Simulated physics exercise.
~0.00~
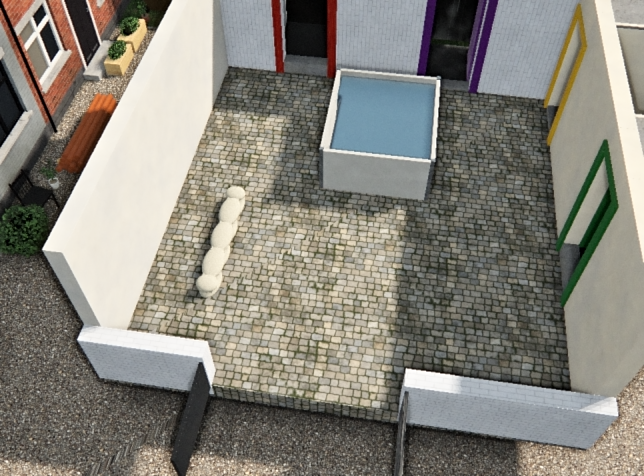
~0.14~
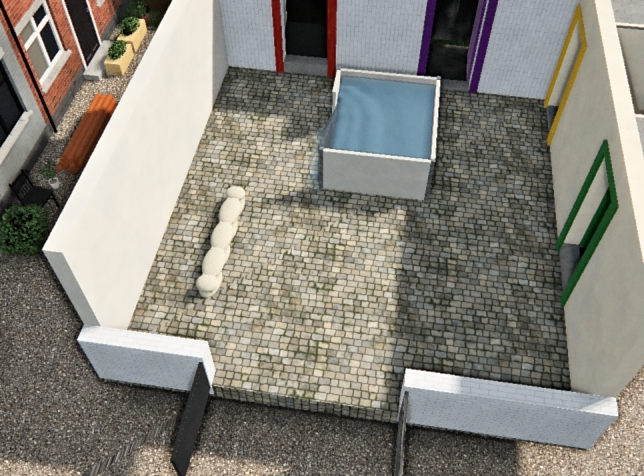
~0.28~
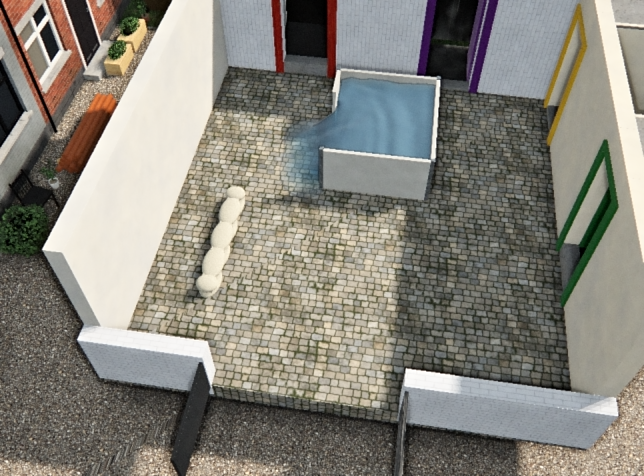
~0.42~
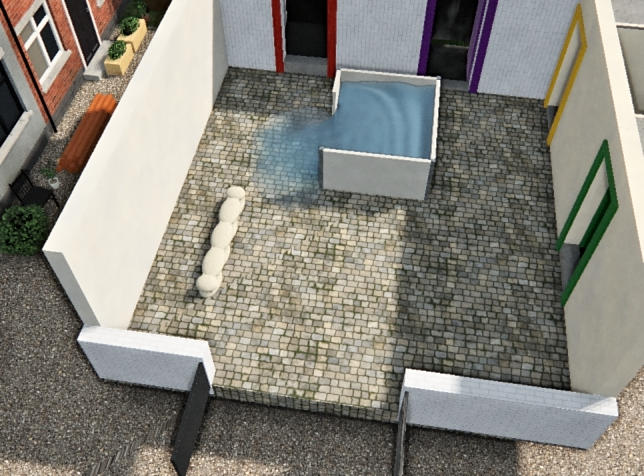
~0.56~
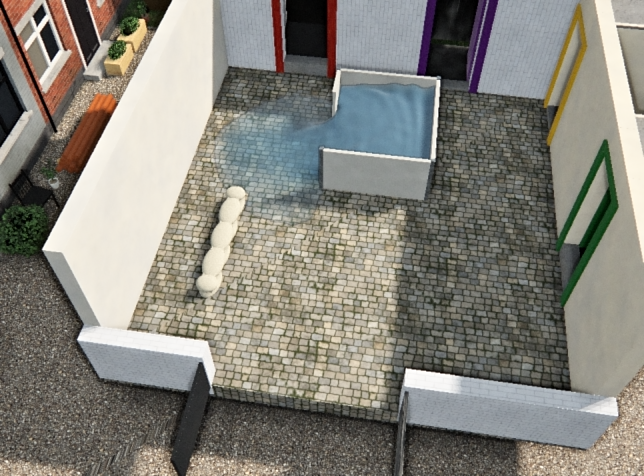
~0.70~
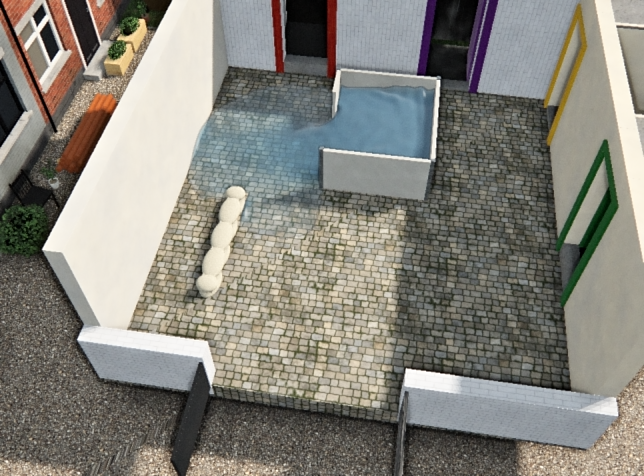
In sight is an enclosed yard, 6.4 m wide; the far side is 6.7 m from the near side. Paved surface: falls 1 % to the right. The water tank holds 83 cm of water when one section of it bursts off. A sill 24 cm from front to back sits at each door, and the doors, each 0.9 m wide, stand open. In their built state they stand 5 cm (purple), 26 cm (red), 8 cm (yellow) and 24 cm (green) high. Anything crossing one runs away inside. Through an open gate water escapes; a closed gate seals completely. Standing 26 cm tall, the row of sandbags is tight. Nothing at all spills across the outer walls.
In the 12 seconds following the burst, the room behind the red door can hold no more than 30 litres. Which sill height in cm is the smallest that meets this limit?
A height of roughly 9.5 cm.
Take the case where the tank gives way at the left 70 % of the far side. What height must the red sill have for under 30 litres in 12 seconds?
Then 19 cm.
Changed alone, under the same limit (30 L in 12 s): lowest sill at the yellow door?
Yellow: Roughly 16 cm.
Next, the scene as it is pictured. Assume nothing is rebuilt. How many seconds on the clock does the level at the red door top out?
The level tops out near 3.6 seconds.
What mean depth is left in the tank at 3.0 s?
About 24 centimetres.
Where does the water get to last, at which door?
Door: Green.
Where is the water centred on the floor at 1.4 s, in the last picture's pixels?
The balance point sits at roughly (318, 153).
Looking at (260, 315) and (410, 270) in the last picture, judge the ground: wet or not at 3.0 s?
Taking them in turn, they come out submerged and spared.
After 1.4 s water covers 25 % of the floor, deepest (48 cm) near (188, 174); 5 cm at the red door, 0 litres in over its 26 cm sill.
After 3.0 s water covers 45 % of the floor, deepest (35 cm) near (158, 349); 15 cm at the red door, 0 litres in over its 26 cm sill.
After 12.0 s water covers 95 % of the floor, deepest (10 cm) near (447, 403); 5 cm at the red door, 0 litres in over its 26 cm sill.
At the red door as built, the water arrived by 1.0 s and peaked near 16 cm at 3.6 s.
With a sill of 8.5 cm, 38 litres would have come in within the 12 s; with 11 cm, 17 litres. So under 30 litres takes about 9.5 cm.
